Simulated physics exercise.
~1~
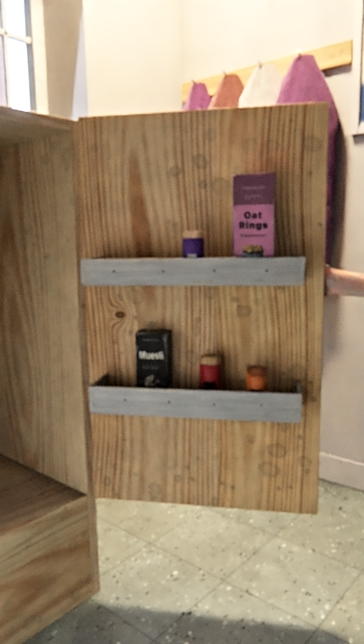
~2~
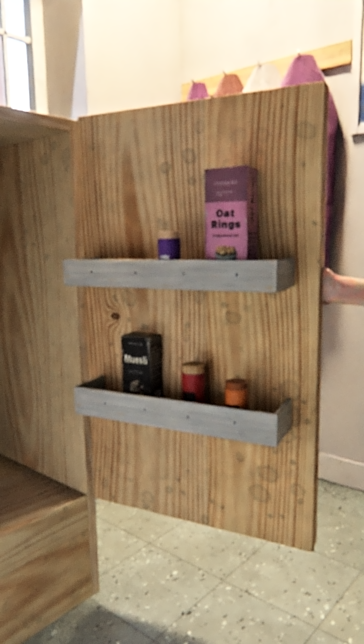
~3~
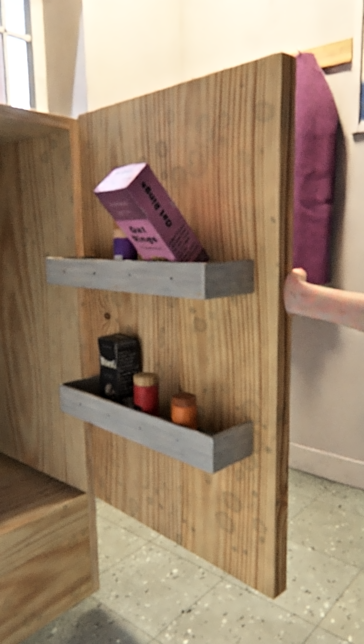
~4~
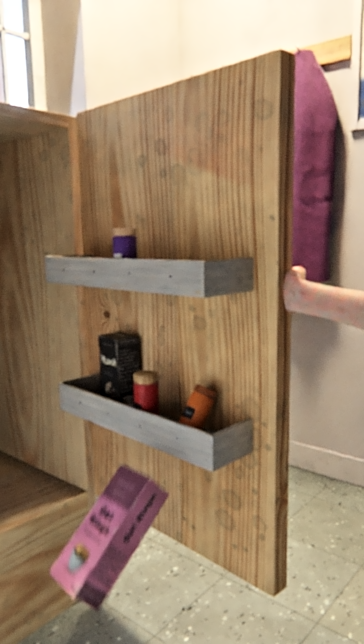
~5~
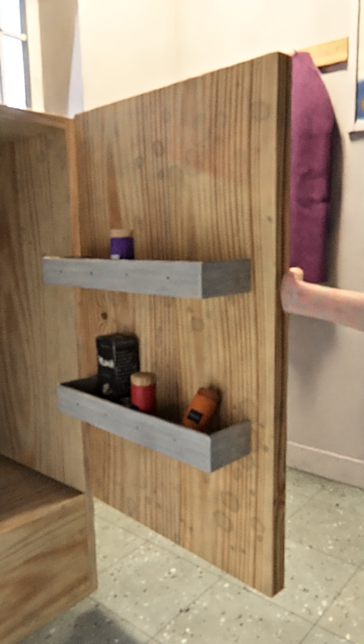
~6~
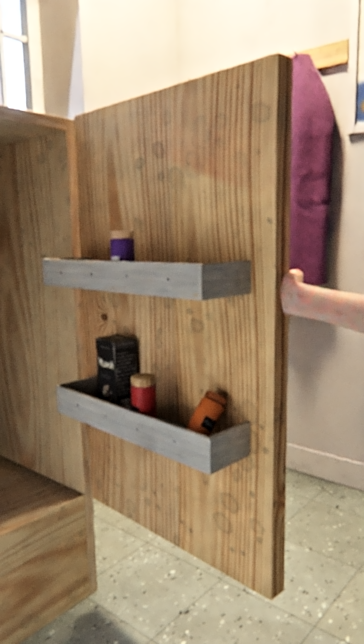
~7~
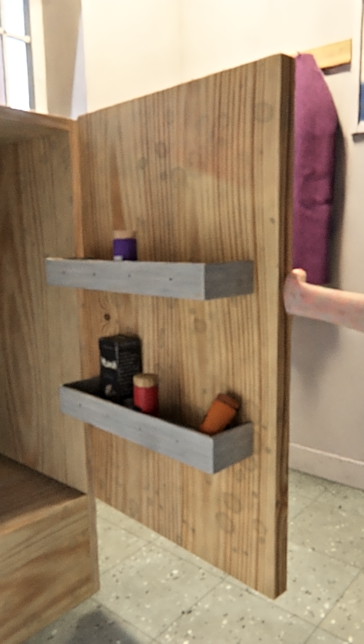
The video shows a hand at the edge of a wooden door swinging it partway toward the left, its two grey racks holding cartons and shakers. The pink carton tips and falls from the upper rack, while the orange shaker topples in the lower rack and the others stay upright.
